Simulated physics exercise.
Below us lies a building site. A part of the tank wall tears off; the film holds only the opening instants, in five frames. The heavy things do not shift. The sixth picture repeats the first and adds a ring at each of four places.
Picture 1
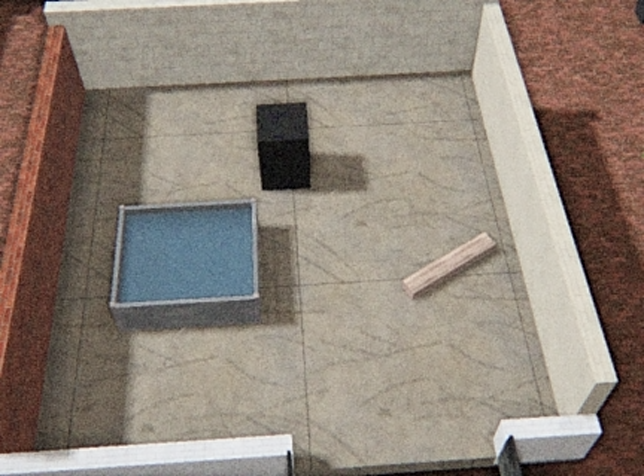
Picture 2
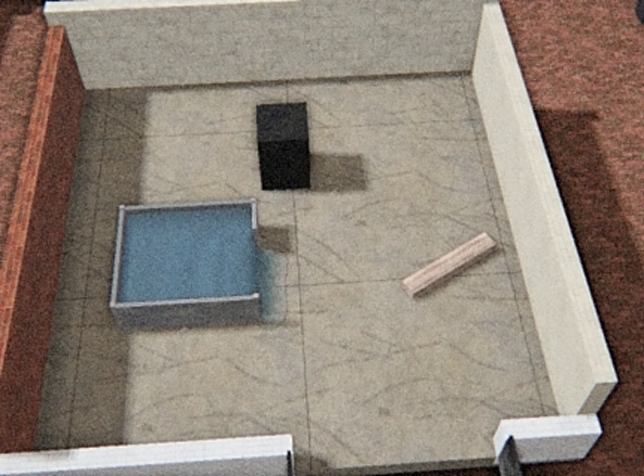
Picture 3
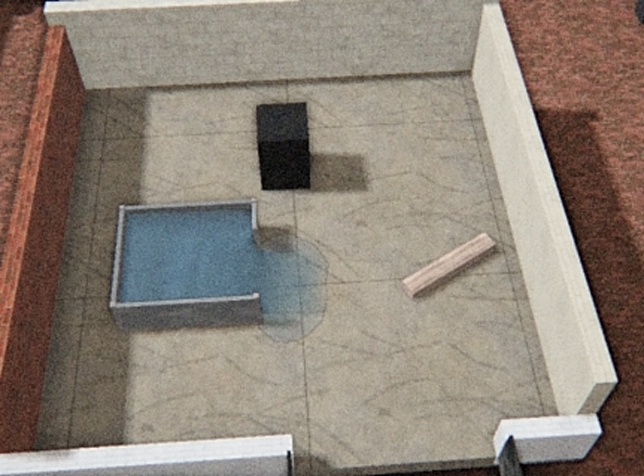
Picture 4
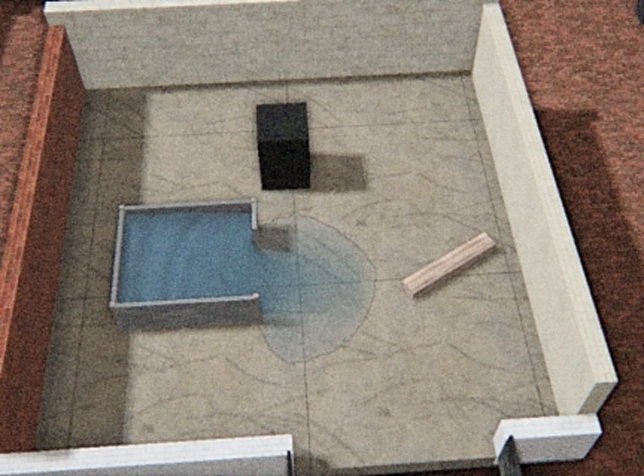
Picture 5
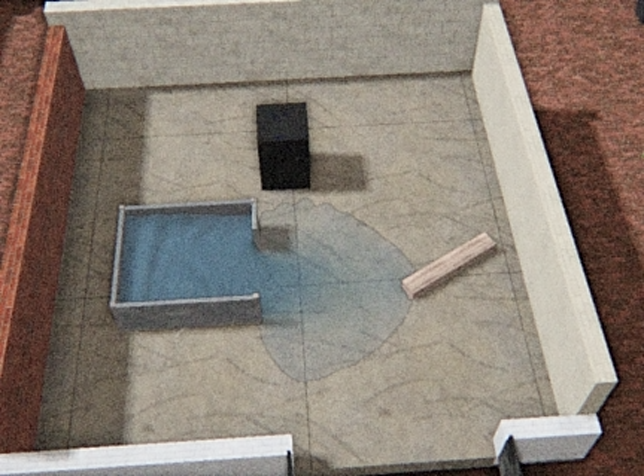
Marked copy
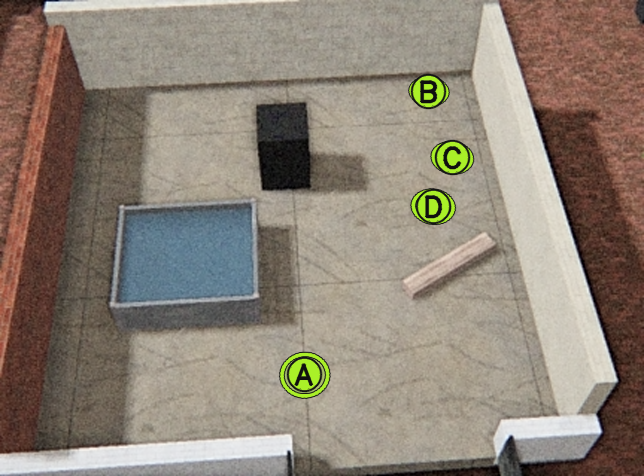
Blue water pouring from the right side of a low rectangular tank, spreading across a walled floor and reaching a wooden plank.
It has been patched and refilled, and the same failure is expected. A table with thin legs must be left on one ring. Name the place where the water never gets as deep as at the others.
I would pick spot A.
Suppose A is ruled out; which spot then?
The answer is D.
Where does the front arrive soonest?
That is spot A.
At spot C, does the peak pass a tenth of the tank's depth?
Yes, clearly.
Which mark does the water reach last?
Here it is spot B.
In lime, A at (304, 374); B at (428, 91); C at (452, 157); D at (433, 206).
With A, the water peaks at about 5 % of the depth that stood in the tank.
With B, the water peaks at about 23 % of the depth that stood in the tank.
With C, the water peaks at about 21 % of the depth that stood in the tank.
With D, the water peaks at about 12 % of the depth that stood in the tank.
